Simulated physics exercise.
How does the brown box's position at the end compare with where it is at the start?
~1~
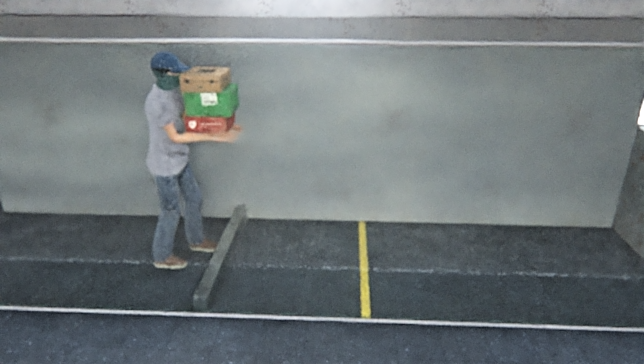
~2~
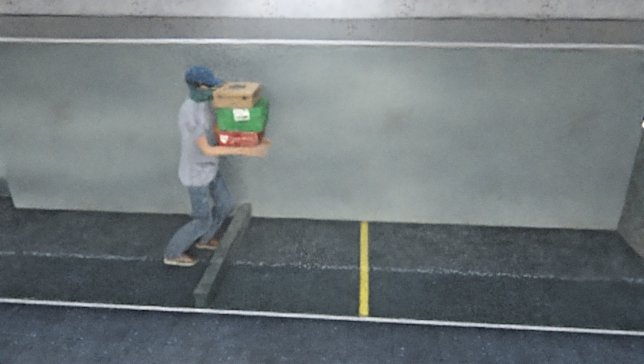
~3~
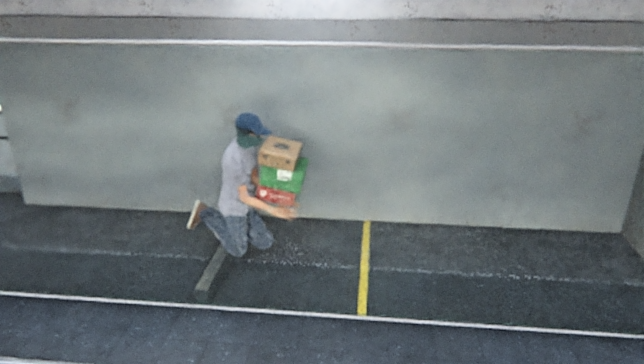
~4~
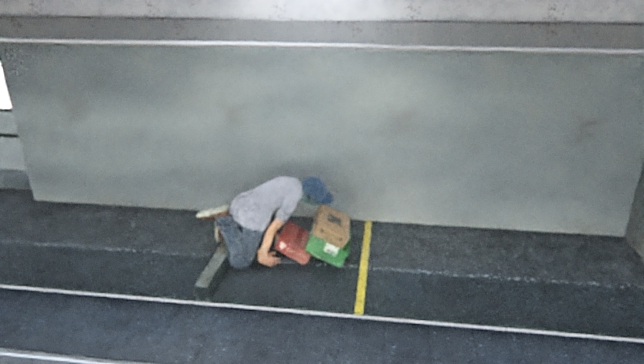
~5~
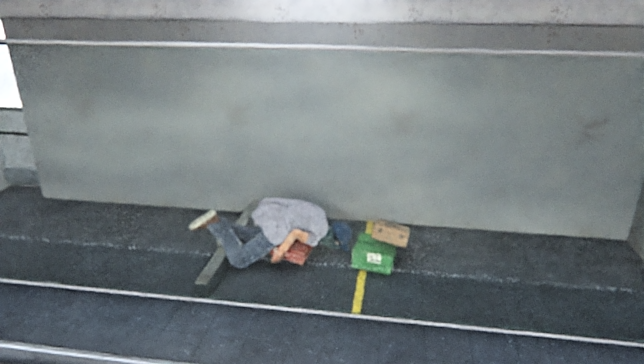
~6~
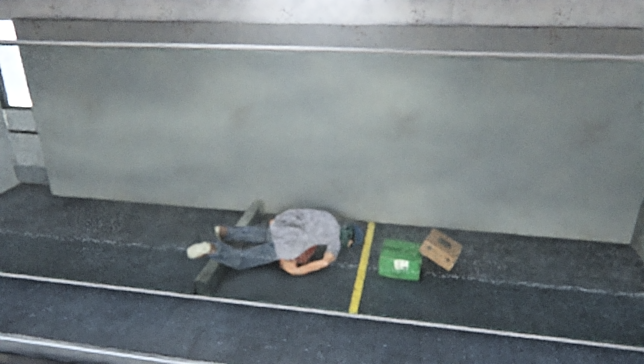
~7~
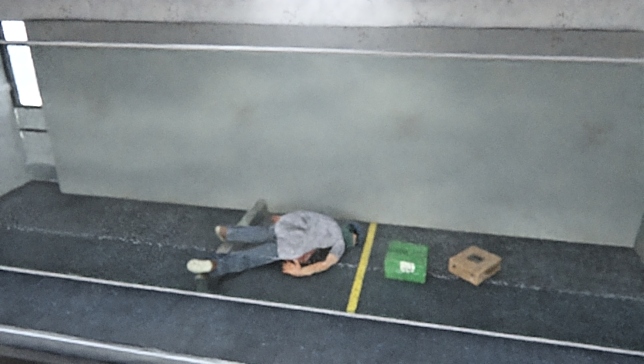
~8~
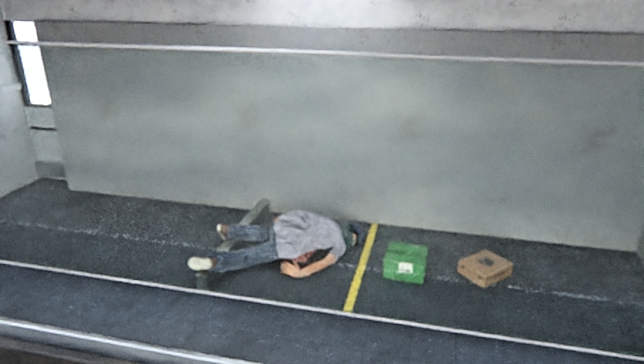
At the start it is on top of the stack in the courier's arms, to the left of the yellow line. At the end it rests on the floor to the right of the line, farther along than the green carton.
